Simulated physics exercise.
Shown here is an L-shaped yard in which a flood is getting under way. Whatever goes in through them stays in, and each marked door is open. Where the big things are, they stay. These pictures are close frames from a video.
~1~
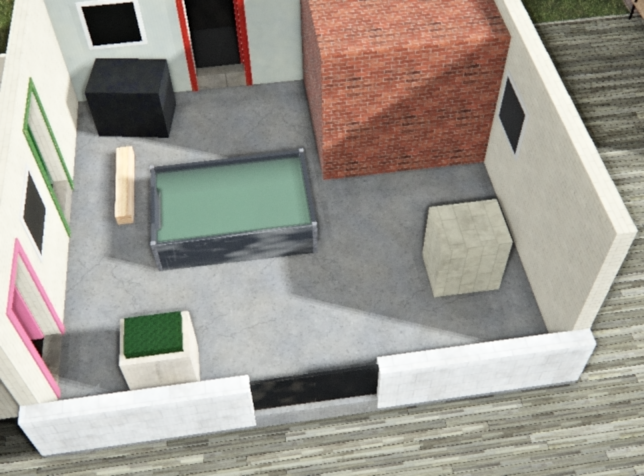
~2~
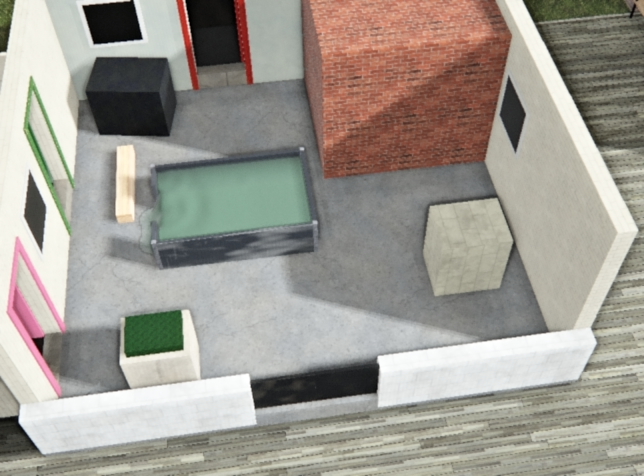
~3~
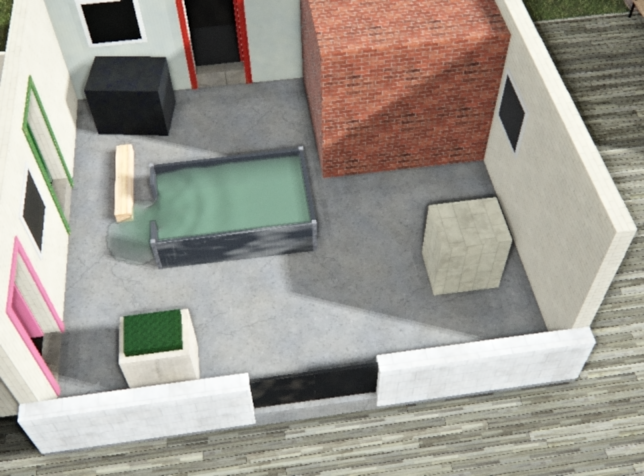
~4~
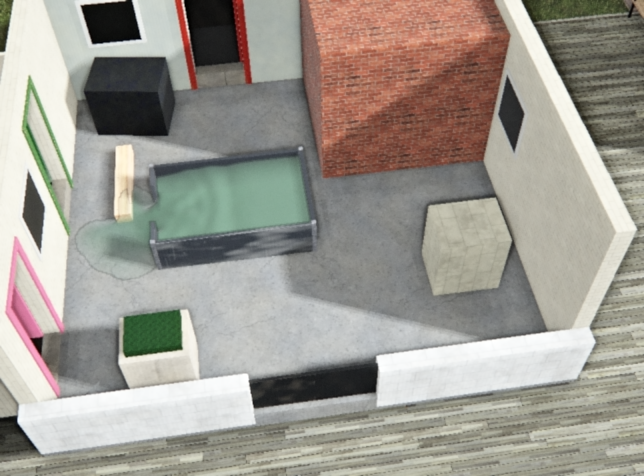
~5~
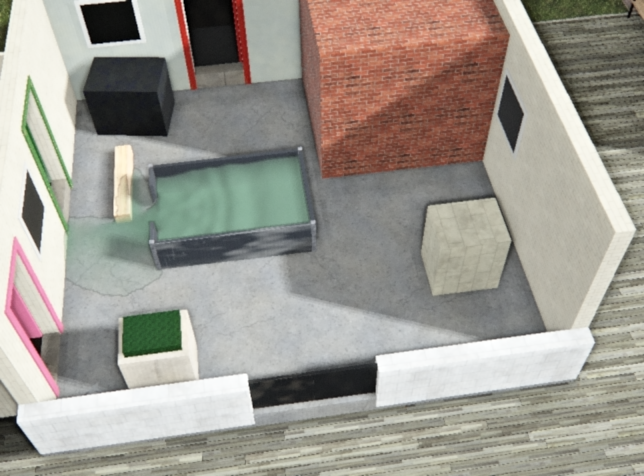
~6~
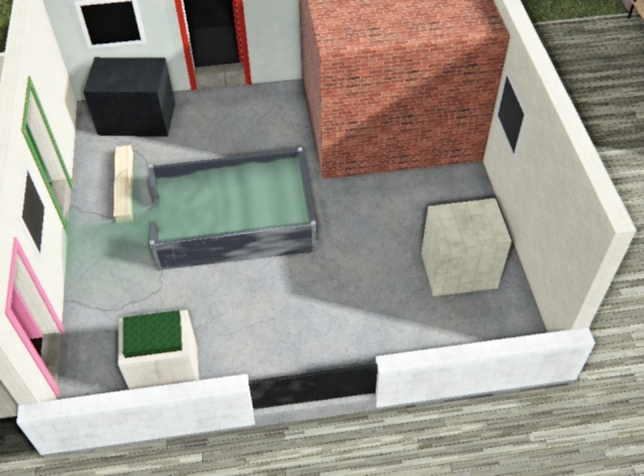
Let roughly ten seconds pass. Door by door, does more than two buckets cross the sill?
The green door counts as not over. The pink door counts as over. The red door counts as not over.
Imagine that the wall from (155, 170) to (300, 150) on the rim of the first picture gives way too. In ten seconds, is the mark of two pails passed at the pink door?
Result: Pink door remains beneath it.
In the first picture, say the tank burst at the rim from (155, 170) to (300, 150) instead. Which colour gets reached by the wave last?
It's the one in pink.
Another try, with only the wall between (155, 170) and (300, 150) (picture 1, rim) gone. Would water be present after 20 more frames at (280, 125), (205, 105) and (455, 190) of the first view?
In the order given: Swamped, swamped and untouched.
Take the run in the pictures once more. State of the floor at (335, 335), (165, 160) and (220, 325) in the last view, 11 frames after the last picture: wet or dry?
Lab note, in the order given: Unwetted, wet through, unwetted.
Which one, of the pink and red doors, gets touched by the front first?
The one in pink.
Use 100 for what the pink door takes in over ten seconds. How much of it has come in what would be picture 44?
Estimate: Some 50 per cent.
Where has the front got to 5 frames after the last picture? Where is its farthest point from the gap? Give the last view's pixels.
I'd say near (59, 378).
A moment on, water covers 15 % of the floor; the green door wet at the sill, nothing in, the pink door wet at the sill, nothing in, the red door not reached.
Next, water covers 25 % of the floor; the green door wet at the sill, nothing in, the pink door wet at the sill, nothing in, the red door not reached.
Then, water covers 40 % of the floor; the green door wet at the sill, nothing in, the pink door under two buckets in, the red door wet at the sill, nothing in.
Later, water covers 80 % of the floor; the green door wet at the sill, nothing in, the pink door over two buckets in, the red door wet at the sill, nothing in.
In the end, water covers 90 % of the floor; the green door wet at the sill, nothing in, the pink door far over two buckets in, the red door wet at the sill, nothing in.
